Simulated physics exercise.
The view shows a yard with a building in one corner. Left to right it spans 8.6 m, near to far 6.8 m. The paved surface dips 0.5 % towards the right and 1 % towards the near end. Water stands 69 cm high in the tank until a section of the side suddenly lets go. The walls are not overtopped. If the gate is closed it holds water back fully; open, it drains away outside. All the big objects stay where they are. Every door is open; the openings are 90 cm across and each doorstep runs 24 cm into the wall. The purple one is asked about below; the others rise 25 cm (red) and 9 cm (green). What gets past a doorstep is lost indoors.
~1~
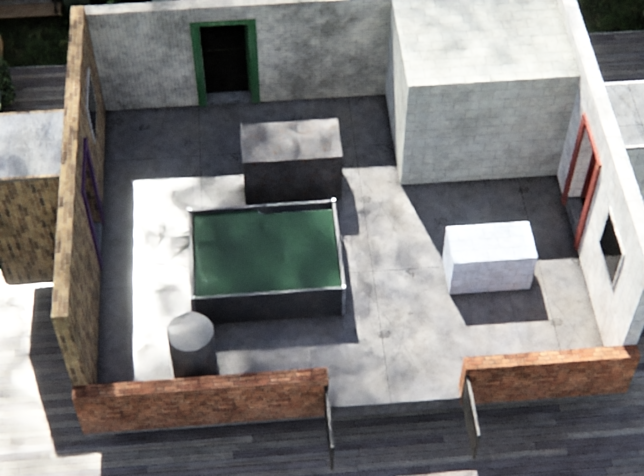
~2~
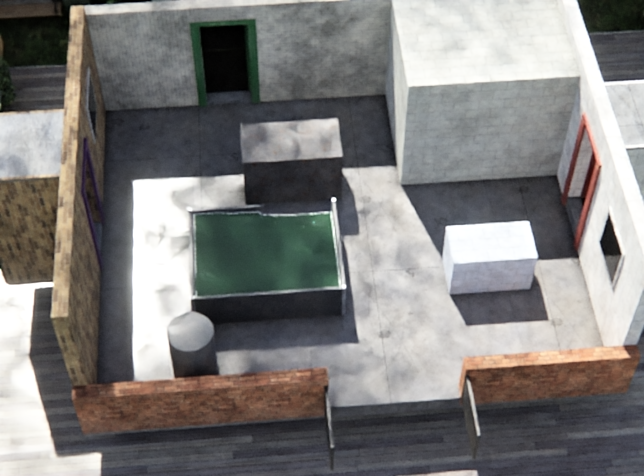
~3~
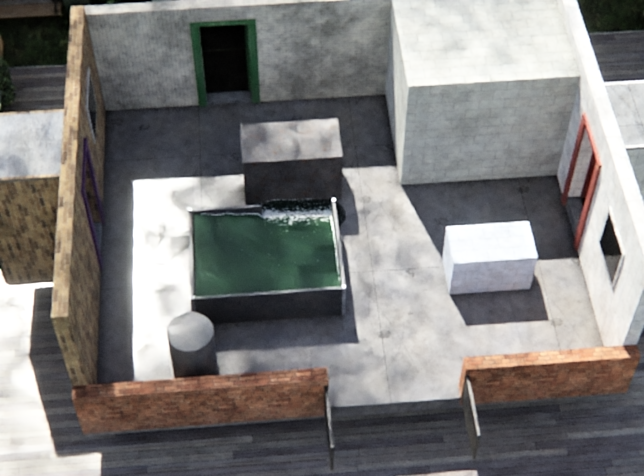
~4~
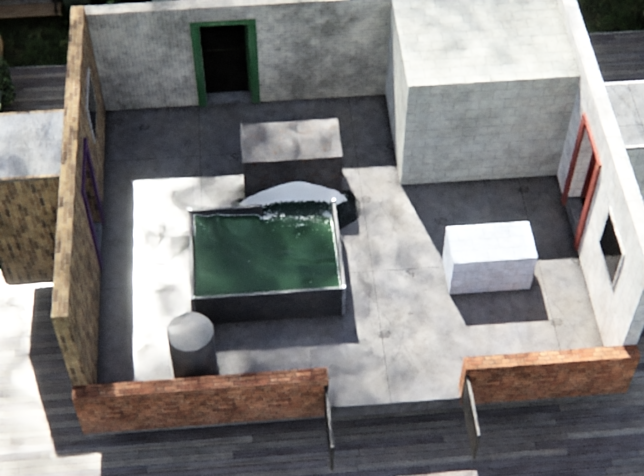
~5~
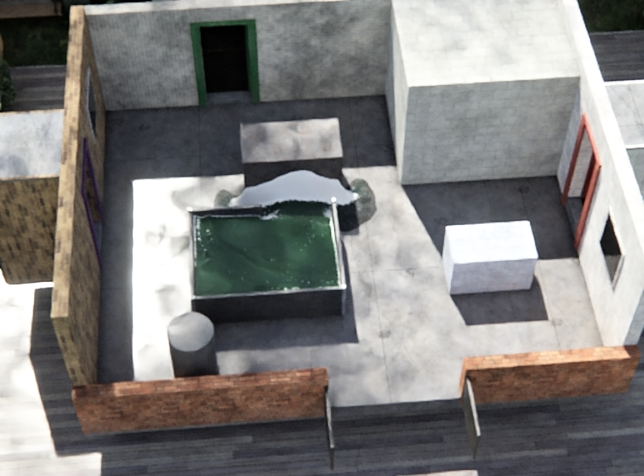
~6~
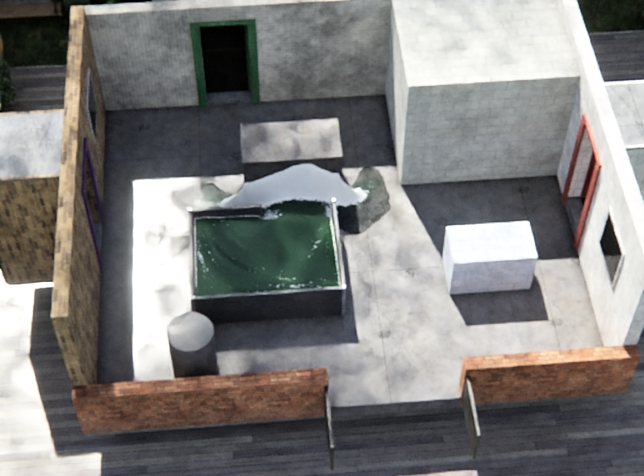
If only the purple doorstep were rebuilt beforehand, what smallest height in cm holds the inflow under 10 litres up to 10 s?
About 20 cm.
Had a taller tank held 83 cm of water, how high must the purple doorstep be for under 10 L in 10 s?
Some 25 cm.
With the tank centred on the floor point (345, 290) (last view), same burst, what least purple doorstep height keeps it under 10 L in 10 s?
Some 6.5 cm.
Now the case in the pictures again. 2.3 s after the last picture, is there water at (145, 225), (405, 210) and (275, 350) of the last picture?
In turn: Flooded, under water, dry.
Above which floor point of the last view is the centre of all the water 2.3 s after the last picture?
At about (293, 243).
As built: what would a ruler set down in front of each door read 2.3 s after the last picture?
Depths in cm: Purple 19, red 25, green 0.
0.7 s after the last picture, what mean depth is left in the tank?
Some 48 cm.
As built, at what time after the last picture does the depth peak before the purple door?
At about 2.0 s.
Then, 0.7 s after the last picture water covers 20 % of the floor, deepest (56 cm) near (308, 209); it has not reached the purple door.
Then, 2.3 s after the last picture water covers 45 % of the floor, deepest (32 cm) near (299, 217); 19 cm at the purple door, 66 litres in over its 9 cm doorstep.
Then, 9.3 s after the last picture water covers 95 % of the floor, deepest (14 cm) near (604, 374); 7 cm at the purple door, 121 litres in over its 9 cm doorstep.
At the purple door as built, the water peaked near 21 cm, 2.1 s after the last picture.
Run again over the same 10 s with other heights there, 28 litres in over 16 cm, 4 litres over 22 cm. The limit of 10 litres is kept from about 20 cm up.
